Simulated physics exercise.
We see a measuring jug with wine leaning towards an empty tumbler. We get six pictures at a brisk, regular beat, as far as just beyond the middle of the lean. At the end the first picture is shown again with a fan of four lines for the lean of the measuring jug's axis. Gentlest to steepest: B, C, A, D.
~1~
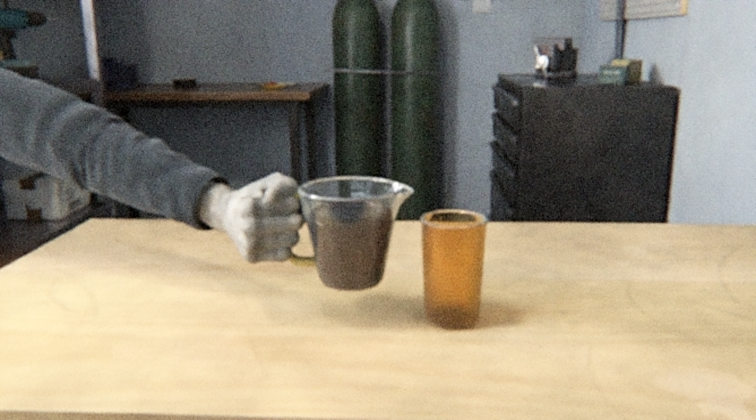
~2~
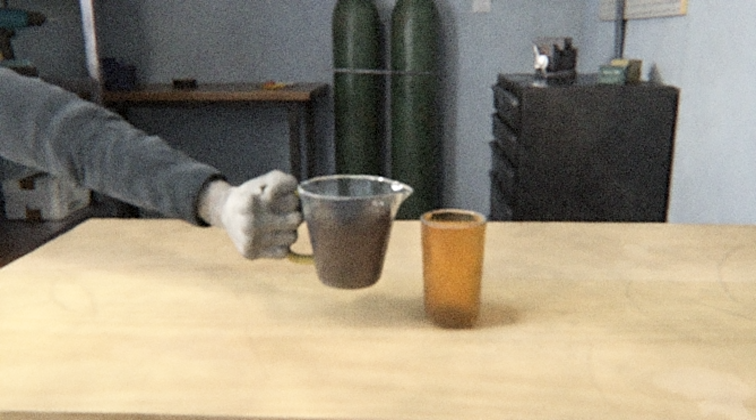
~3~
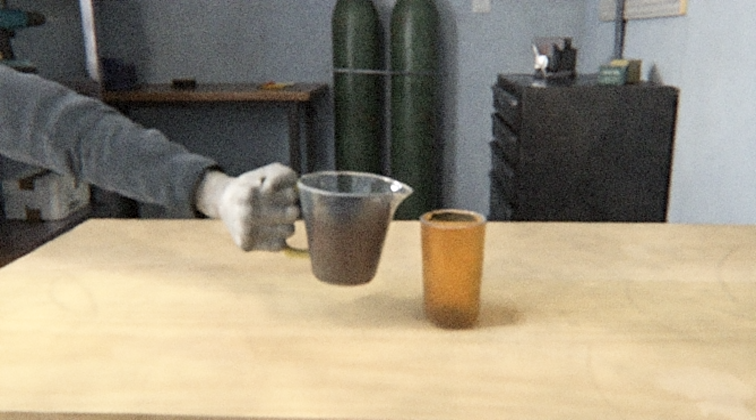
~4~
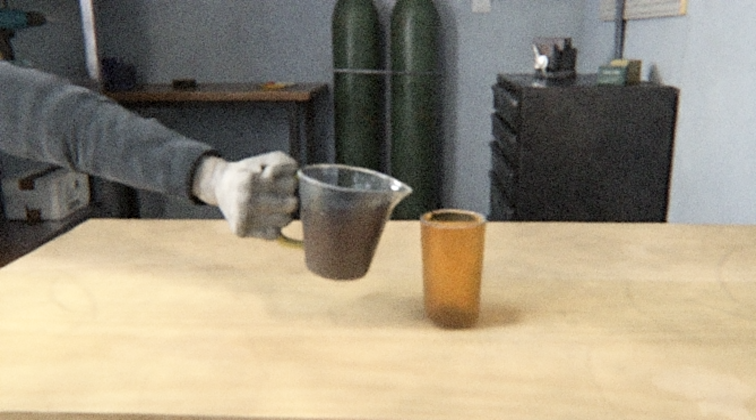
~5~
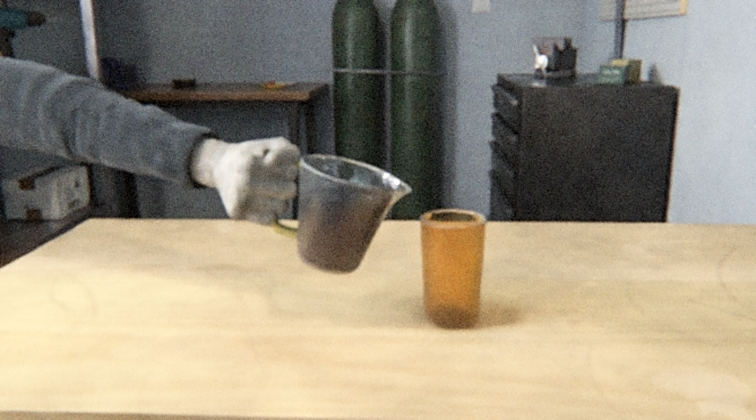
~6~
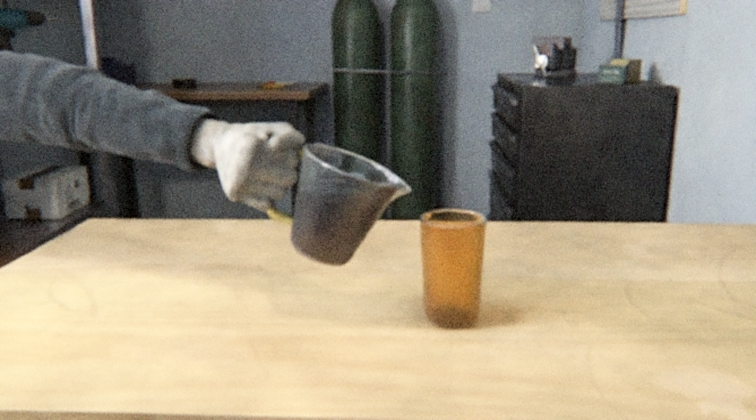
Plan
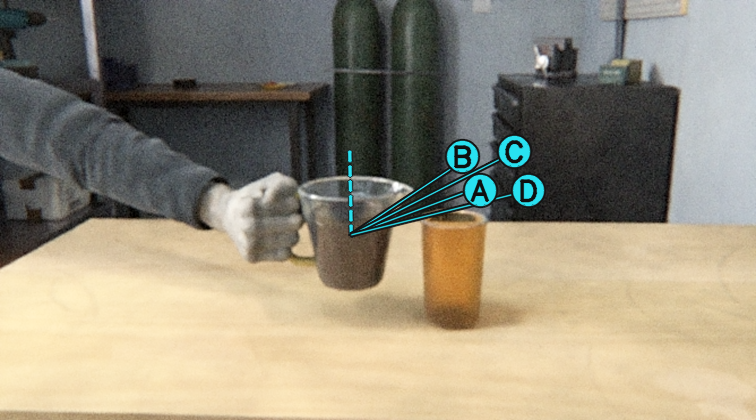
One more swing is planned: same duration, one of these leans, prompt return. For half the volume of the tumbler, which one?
B beats the others.
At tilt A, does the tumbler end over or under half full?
Over.
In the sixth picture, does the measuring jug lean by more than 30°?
No, it does not.
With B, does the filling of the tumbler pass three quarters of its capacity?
No, less.
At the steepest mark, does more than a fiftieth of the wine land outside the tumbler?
Yes, it does.
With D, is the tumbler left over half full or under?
Over half.
On the marked copy, A at (462, 193); B at (450, 169); C at (499, 159); D at (511, 194).
With A, the tumbler ends with about 83 % of what it can hold; 3 % of the wine is spilt.
With B, the tumbler ends with about 51 % of what it can hold.
With C, the tumbler ends with about 69 % of what it can hold.
With D, the tumbler ends with about 88 % of what it can hold; 12 % of the wine is spilt.
